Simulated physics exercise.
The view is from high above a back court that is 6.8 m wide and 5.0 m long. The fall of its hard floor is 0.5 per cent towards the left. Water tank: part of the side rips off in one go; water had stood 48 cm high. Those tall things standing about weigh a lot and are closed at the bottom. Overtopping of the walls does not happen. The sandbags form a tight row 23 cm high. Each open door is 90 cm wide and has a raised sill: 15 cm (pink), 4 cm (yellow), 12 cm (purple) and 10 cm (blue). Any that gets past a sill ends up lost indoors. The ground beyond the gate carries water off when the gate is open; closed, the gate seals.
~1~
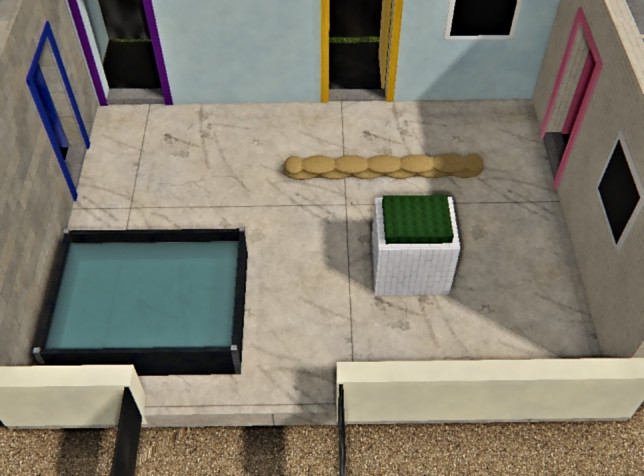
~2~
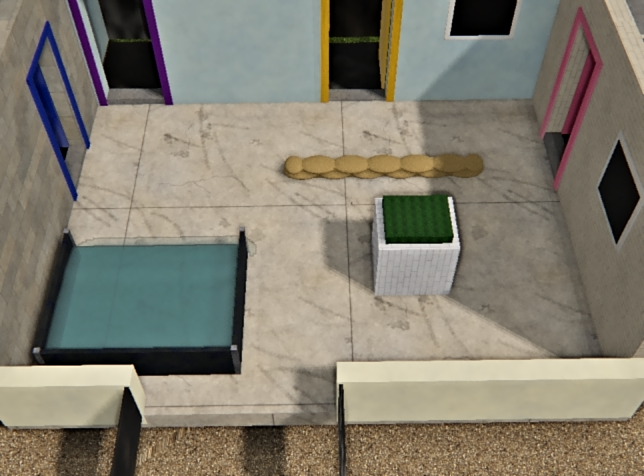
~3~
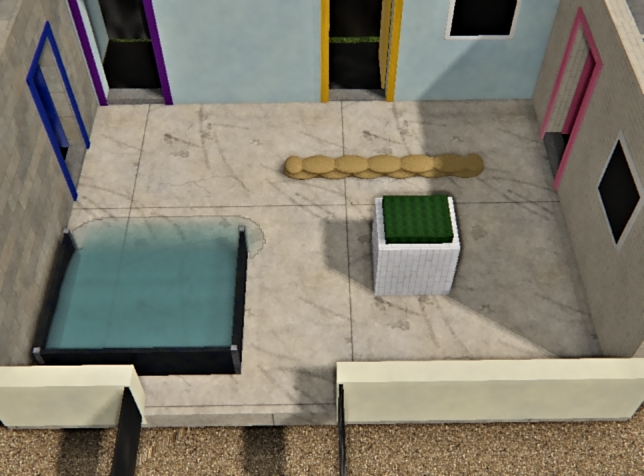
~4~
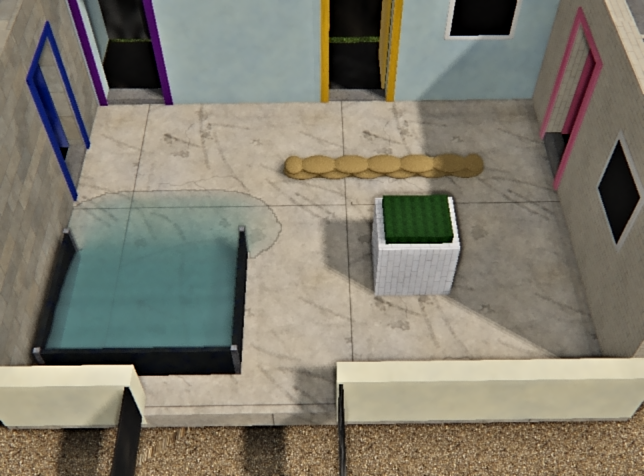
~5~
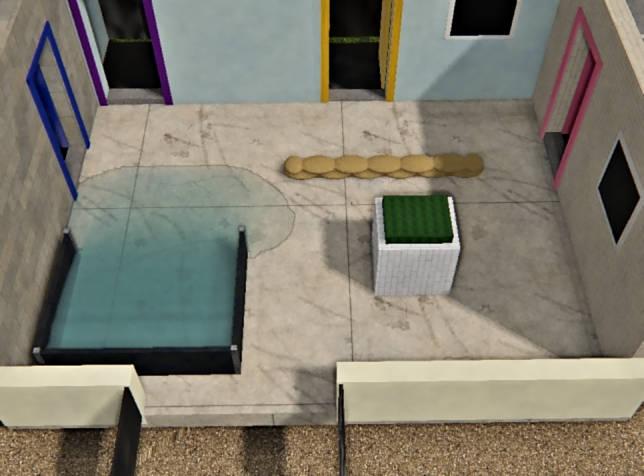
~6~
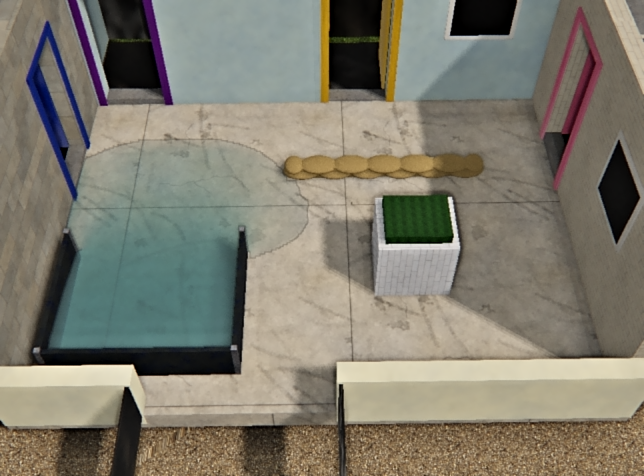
A dark-sided tank of blue-green water stands at the left of a pale, stone-floored court, seen from high above by a still camera. A white block with a green top sits right of centre, a row of tan sacks lies behind it, and blue, purple, yellow and pink doorways line the walls. The tank's far side vanishes, and water spreads backward and rightward in a thin, rounded sheet, reaching the sacks' left end.
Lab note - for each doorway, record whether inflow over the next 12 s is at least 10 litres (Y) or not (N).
At the end, at the pink door the total will be lower than the limit, at the yellow door the total will be higher than the limit, at the purple door the total will be higher than the limit, at the blue door the total will be higher than the limit.
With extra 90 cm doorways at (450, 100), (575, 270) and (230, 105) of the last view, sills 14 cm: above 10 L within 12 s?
In that order: Short of it, short of it, beyond it.
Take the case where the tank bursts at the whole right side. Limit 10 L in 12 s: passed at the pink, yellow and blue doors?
In that case, pink door: Less than that, yellow door: Less than that, blue door: Less than that.
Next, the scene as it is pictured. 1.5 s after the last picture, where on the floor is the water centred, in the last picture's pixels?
Its balance point sits around (176, 206).
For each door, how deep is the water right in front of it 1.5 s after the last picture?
In cm: Pink 0, yellow 5, purple 30, blue 13.
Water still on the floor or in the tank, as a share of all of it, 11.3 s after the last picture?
84 %.
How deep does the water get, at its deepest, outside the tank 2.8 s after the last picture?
About 20 cm at most.
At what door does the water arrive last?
Door: Pink.
Then, 0.7 s after the last picture water covers 30 % of the floor and is deepest (22 cm) near (190, 109); pink door not reached, yellow door not reached, purple door 14 cm at the sill, 3 L in, blue door 11 cm at the sill, 0 L in.
Then, 1.5 s after the last picture water covers 35 % of the floor and is deepest (34 cm) near (107, 118); pink door not reached, yellow door 5 cm at the sill, 0 L in, purple door 30 cm at the sill, 65 L in, blue door 13 cm at the sill, 2 L in.
Then, 2.8 s after the last picture water covers 50 % of the floor and is deepest (20 cm) near (98, 110); pink door not reached, yellow door 7 cm at the sill, 6 L in, purple door 20 cm at the sill, 166 L in, blue door 13 cm at the sill, 6 L in.
Then, 6.3 s after the last picture water covers 75 % of the floor and is deepest (12 cm) near (469, 113); pink door 9 cm at the sill, 0 L in, yellow door 6 cm at the sill, 16 L in, purple door 6 cm at the sill, 187 L in, blue door 7 cm at the sill, 21 L in.
Then, 11.3 s after the last picture water covers 90 % of the floor and is deepest (6 cm) near (570, 389); pink door 4 cm at the sill, 0 L in, yellow door 5 cm at the sill, 26 L in, purple door 4 cm at the sill, 187 L in, blue door 6 cm at the sill, 21 L in.
